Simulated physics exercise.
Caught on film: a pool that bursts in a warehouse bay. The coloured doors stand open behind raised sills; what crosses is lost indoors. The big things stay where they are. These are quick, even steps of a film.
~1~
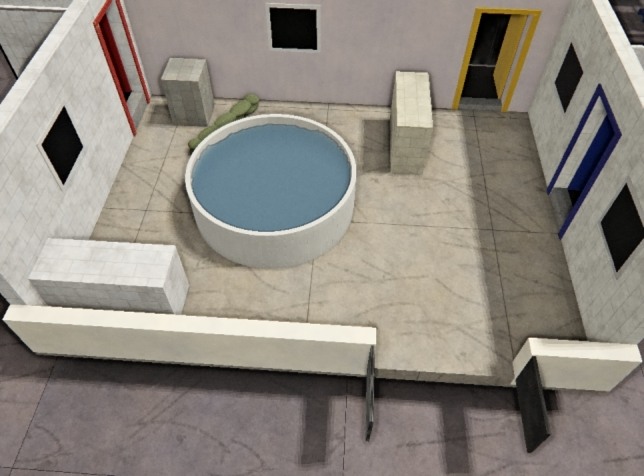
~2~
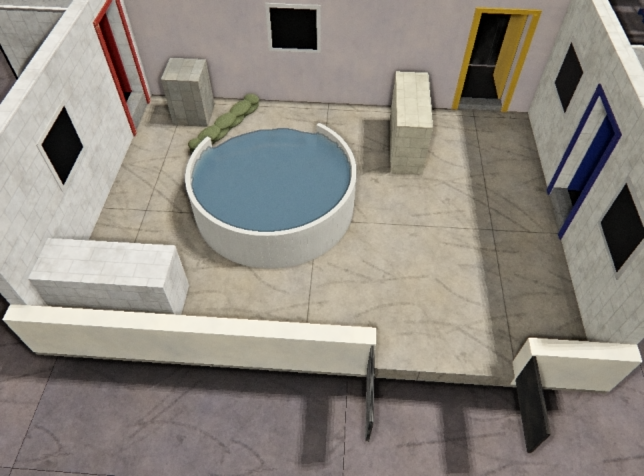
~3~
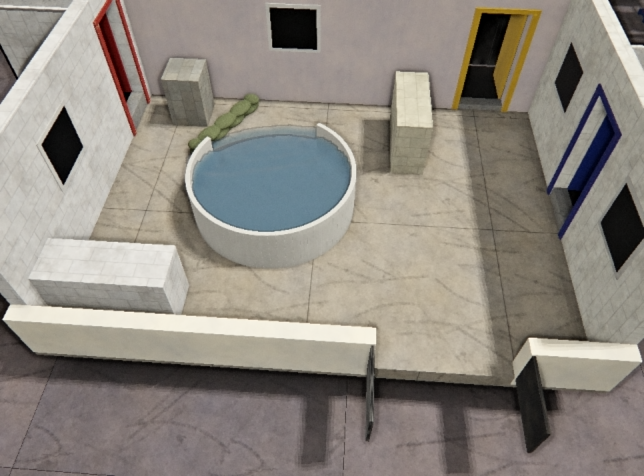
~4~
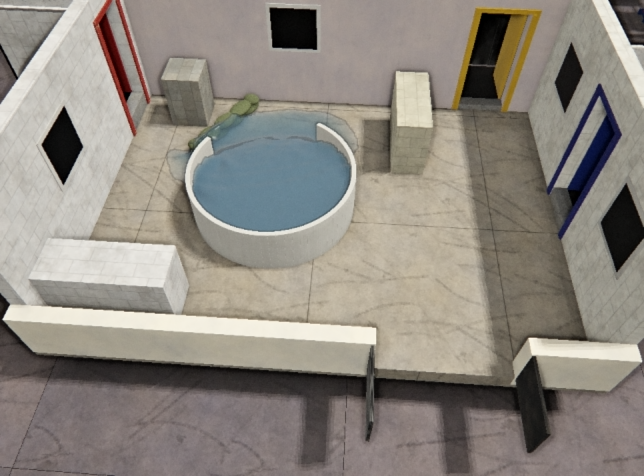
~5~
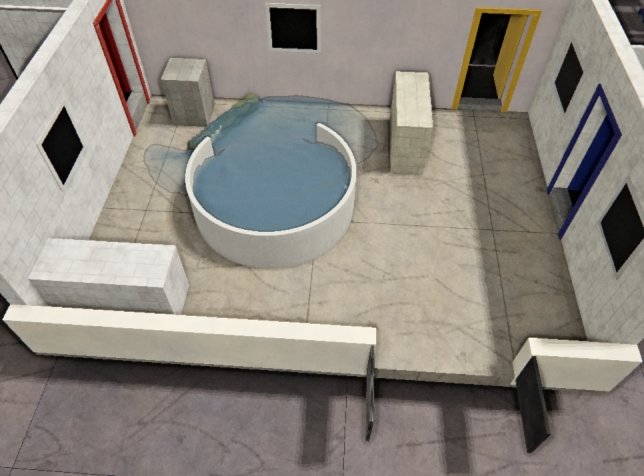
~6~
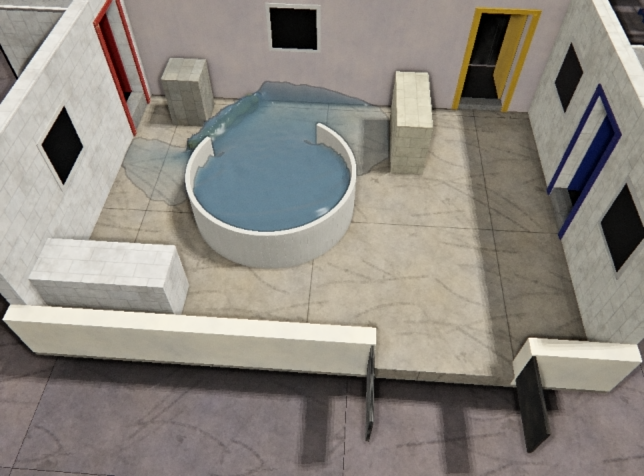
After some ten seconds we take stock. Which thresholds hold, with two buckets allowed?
In the end: The yellow door admits no more than that; the red door admits no more than that; the blue door admits no more than that.
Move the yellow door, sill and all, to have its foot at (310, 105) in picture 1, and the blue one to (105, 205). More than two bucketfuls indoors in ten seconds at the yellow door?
Then: The yellow one floods.
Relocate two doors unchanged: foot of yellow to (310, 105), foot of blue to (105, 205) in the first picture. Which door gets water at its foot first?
It is the one in yellow.
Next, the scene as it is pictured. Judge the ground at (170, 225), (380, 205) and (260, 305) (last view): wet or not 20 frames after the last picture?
As listed: Flooded, awash, not flooded.
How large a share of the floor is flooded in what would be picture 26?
Some 65 per cent.
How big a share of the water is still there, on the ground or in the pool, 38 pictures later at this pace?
I make it 94 per cent.
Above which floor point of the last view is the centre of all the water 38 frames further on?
Close to (304, 194).
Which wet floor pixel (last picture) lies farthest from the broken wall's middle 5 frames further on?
Close to (468, 111).
A moment on, water covers 30 % of the floor; the yellow door not reached, the red door wet at the sill, nothing in, the blue door not reached.
Next, water covers 40 % of the floor; the yellow door wet at the sill, nothing in, the red door wet at the sill, nothing in, the blue door not reached.
Then, water covers 65 % of the floor; the yellow door wet at the sill, nothing in, the red door wet at the sill, nothing in, the blue door wet at the sill, nothing in.
Later, water covers 95 % of the floor; the yellow door wet at the sill, nothing in, the red door wet at the sill, nothing in, the blue door wet at the sill, nothing in.
In the end, water covers 95 % of the floor; the yellow door under two buckets in, the red door wet at the sill, nothing in, the blue door wet at the sill, nothing in.
